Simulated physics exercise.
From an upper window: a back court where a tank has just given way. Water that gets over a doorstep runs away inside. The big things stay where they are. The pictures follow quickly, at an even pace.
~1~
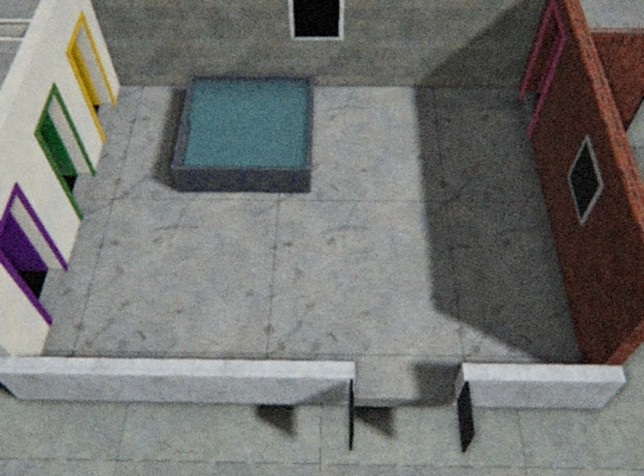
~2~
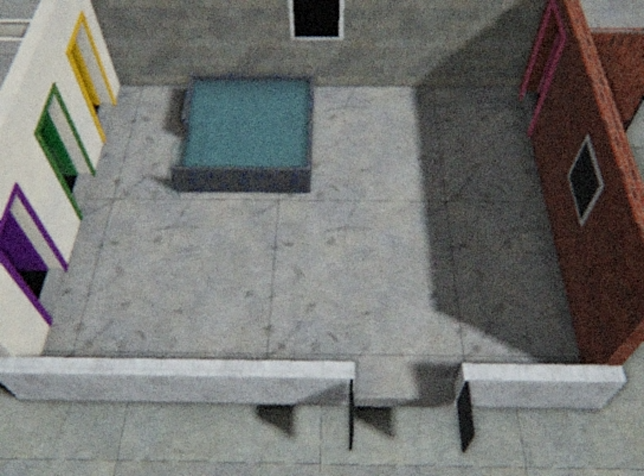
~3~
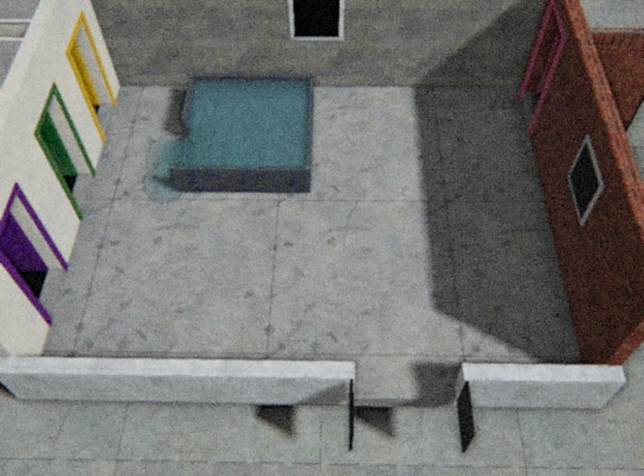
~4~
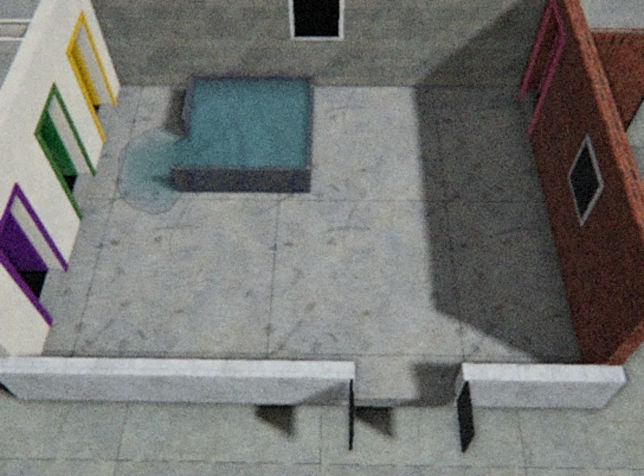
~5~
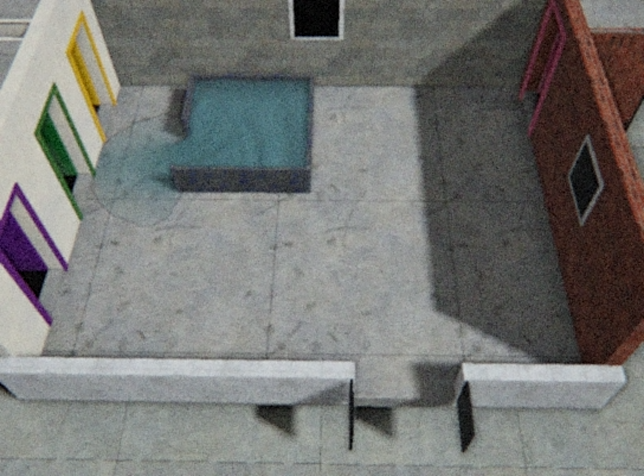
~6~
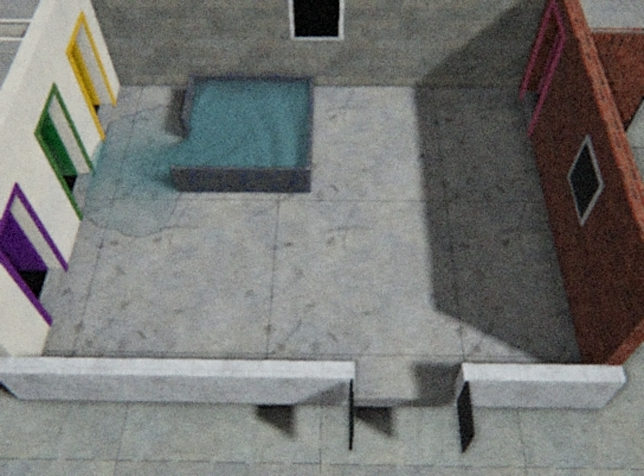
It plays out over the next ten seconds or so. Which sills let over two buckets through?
One by one: The purple door stays under that; the pink door stays under that; the green door takes more than that; the yellow door takes more than that.
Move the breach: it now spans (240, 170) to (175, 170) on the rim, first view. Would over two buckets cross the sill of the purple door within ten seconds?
In short: The purple door is over.
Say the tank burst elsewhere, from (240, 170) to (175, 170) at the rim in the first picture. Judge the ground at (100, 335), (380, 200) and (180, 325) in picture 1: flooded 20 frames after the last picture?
One after the other: Under water, not flooded, under water.
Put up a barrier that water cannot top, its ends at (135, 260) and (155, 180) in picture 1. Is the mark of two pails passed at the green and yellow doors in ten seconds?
One by one: Green door lets more in, yellow door goes over.
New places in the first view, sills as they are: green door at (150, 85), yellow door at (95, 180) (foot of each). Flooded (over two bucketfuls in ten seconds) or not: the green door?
In short: The green door lets more in.
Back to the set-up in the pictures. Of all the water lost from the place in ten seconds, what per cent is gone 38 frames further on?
I make it 85 per cent.
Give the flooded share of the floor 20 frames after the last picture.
I make it 25 per cent.
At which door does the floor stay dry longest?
I say the one in pink.
A moment on, water covers 10 % of the floor; the purple door not reached, the pink door not reached, the green door over two buckets in, the yellow door under two buckets in.
Next, water covers 15 % of the floor; the purple door wet at the sill, nothing in, the pink door not reached, the green door far over two buckets in, the yellow door over two buckets in.
Then, water covers 25 % of the floor; the purple door wet at the sill, nothing in, the pink door not reached, the green door far over two buckets in, the yellow door over two buckets in.
Later, water covers 55 % of the floor; the purple door wet at the sill, nothing in, the pink door not reached, the green door far over two buckets in, the yellow door over two buckets in.
In the end, water covers 90 % of the floor; the purple door wet at the sill, nothing in, the pink door wet at the sill, nothing in, the green door far over two buckets in, the yellow door far over two buckets in.
